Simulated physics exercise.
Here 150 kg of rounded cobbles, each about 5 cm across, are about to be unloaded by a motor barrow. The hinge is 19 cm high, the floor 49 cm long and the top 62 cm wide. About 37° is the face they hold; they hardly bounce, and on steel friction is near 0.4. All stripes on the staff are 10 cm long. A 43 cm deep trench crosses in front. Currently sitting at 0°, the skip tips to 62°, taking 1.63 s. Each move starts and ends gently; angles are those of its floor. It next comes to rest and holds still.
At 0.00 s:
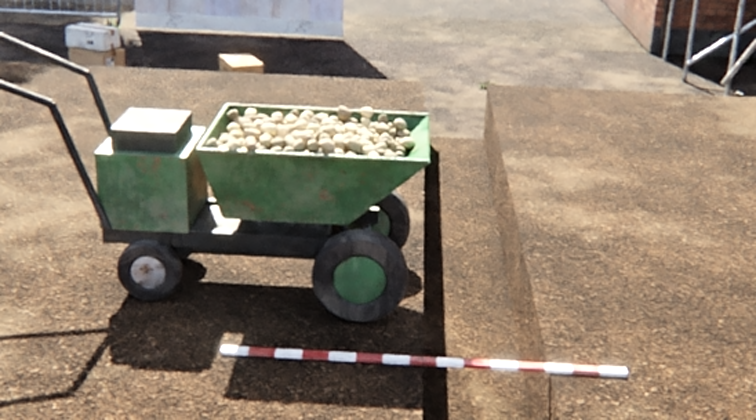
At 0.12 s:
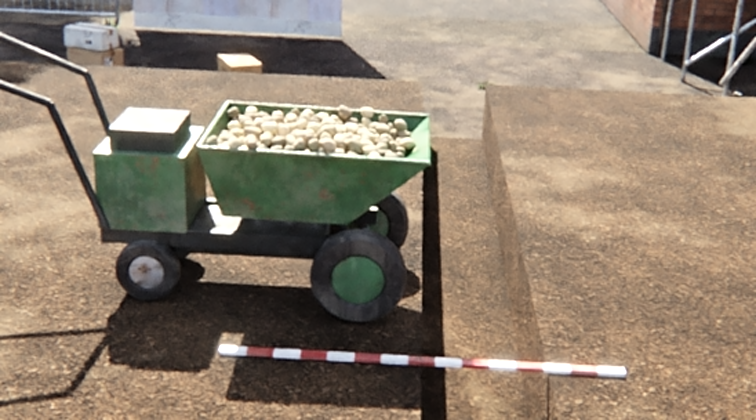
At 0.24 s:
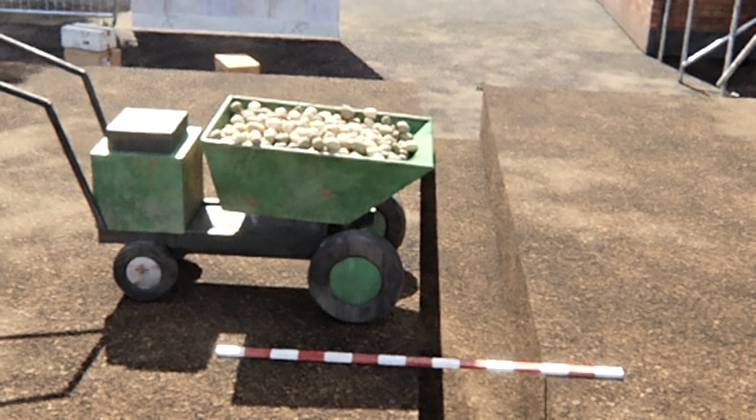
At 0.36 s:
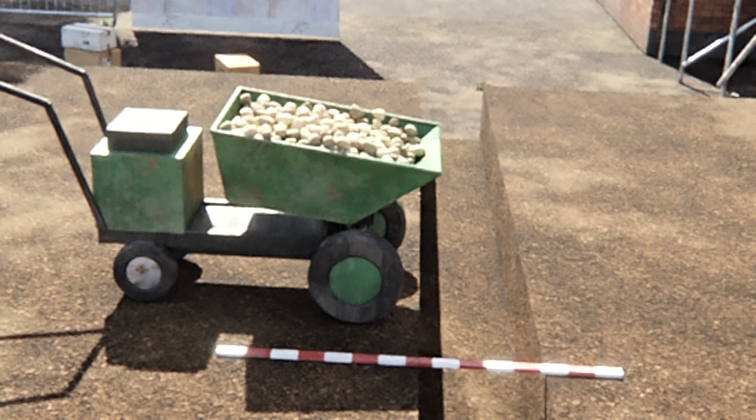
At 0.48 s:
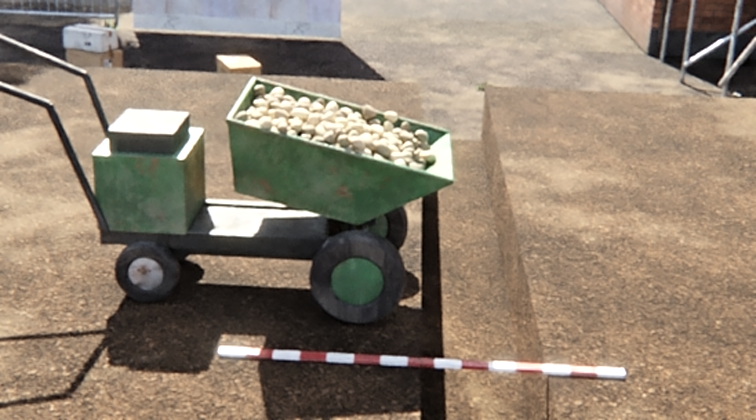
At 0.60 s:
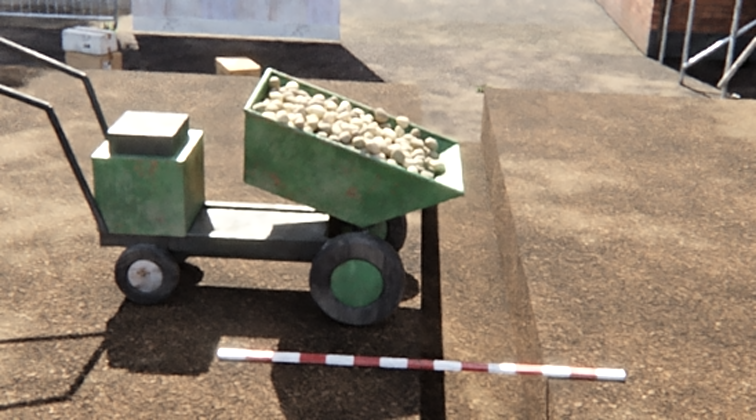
The video shows a green motor barrow loaded with pale rounded stones beside a trench, a red-and-white staff lying in front, as its skip gradually tilts down toward the right, its left end rising while the wheels stay in place.
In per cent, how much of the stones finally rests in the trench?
Roughly 61 per cent of them.
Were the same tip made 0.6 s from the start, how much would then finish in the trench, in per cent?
40 per cent.
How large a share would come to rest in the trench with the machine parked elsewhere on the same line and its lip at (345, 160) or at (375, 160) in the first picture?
100 %, then 100 %.
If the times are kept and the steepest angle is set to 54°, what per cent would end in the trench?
With that change, near 55 per cent.
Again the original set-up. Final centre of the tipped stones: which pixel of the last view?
(512, 366).
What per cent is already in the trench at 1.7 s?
Close to 20 per cent has got there by then.
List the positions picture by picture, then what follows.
In the first frame, the skip is at 0°, its lip at (429, 162); the top of the load is at (310, 123).
In the second frame, the skip is at 1°, its lip at (429, 164); the top of the load is at (310, 122); the stones move at 0.1 m/s on average.
The third frame shows lip at (433, 168), floor tilted 4°, highest stones at (263, 116); the stones move at 0.2 m/s on average.
The fourth frame shows lip at (441, 174), floor tilted 8°, highest stones at (268, 109); the stones move at 0.3 m/s on average.
In the fifth frame, the skip is at 13°, its lip at (453, 182); the top of the load is at (279, 102); the stones move at 0.4 m/s on average.
In the sixth frame, the skip is at 19°, its lip at (464, 194); the top of the load is at (288, 95); the stones move at 0.4 m/s on average.
After 1.2 s the floor is at 52°; 99 % in the skip, 1 % in the trench; the foremost stones are at (502, 235).
After 1.7 s the floor is at 62°; 57 % in the skip, 21 % in the trench, 22 % past the trench; the foremost stones are at (620, 305).
After 2.1 s the floor is at 62°; 29 % in the skip, 33 % in the trench, 38 % past the trench; the foremost stones are at (688, 301).
After 4.0 s the floor is at 62°; 0 % in the skip, 61 % in the trench, 39 % past the trench; the foremost stones are at (735, 300).
